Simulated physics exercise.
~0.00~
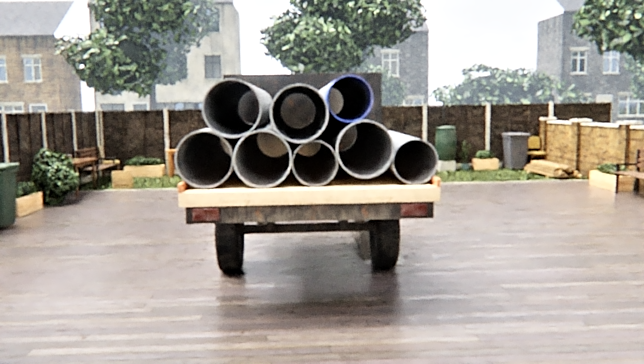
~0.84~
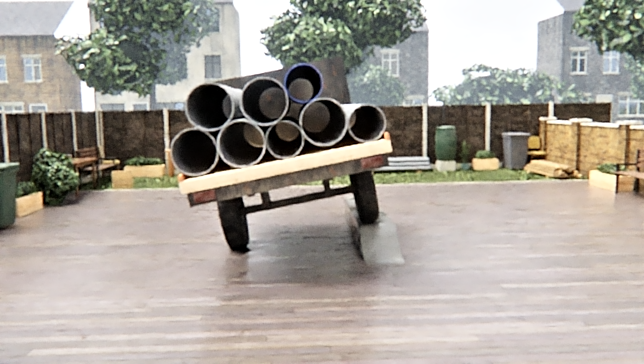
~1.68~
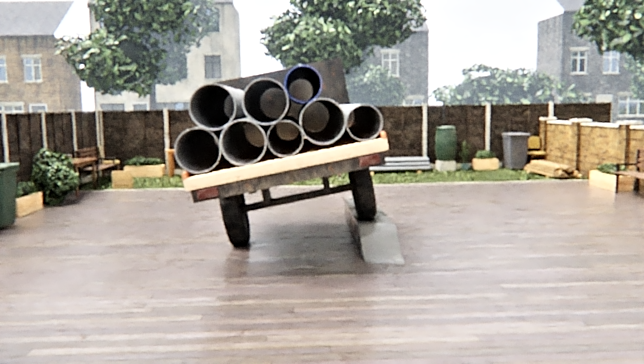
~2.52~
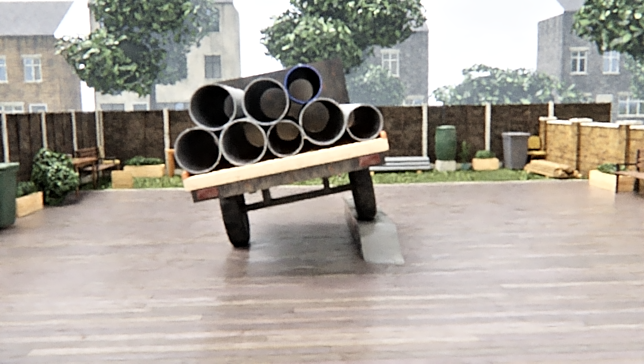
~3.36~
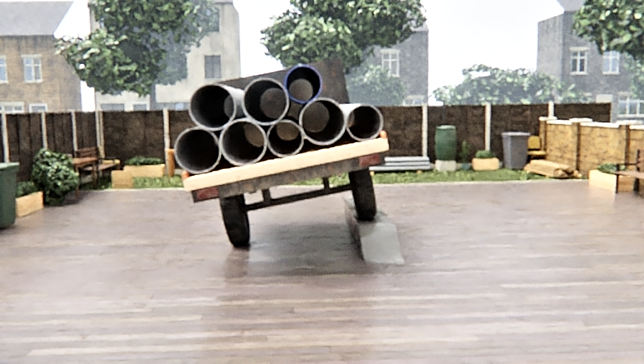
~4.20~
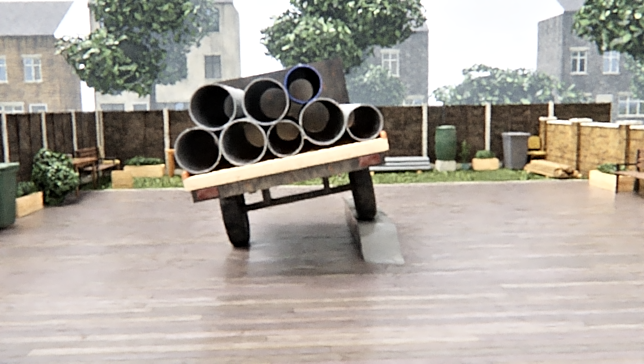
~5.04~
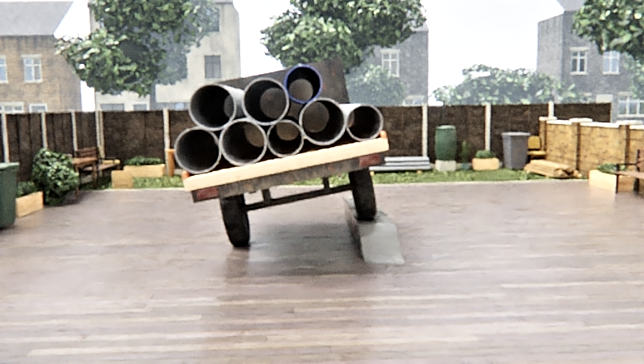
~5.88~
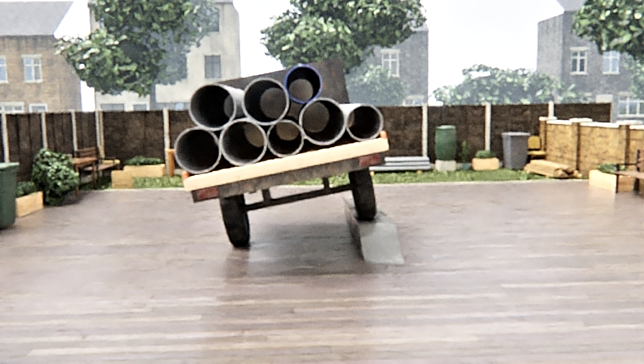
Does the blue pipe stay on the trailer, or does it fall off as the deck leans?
The blue pipe stays on the trailer. It is still resting on top of other pipes with the deck leaning to the left.
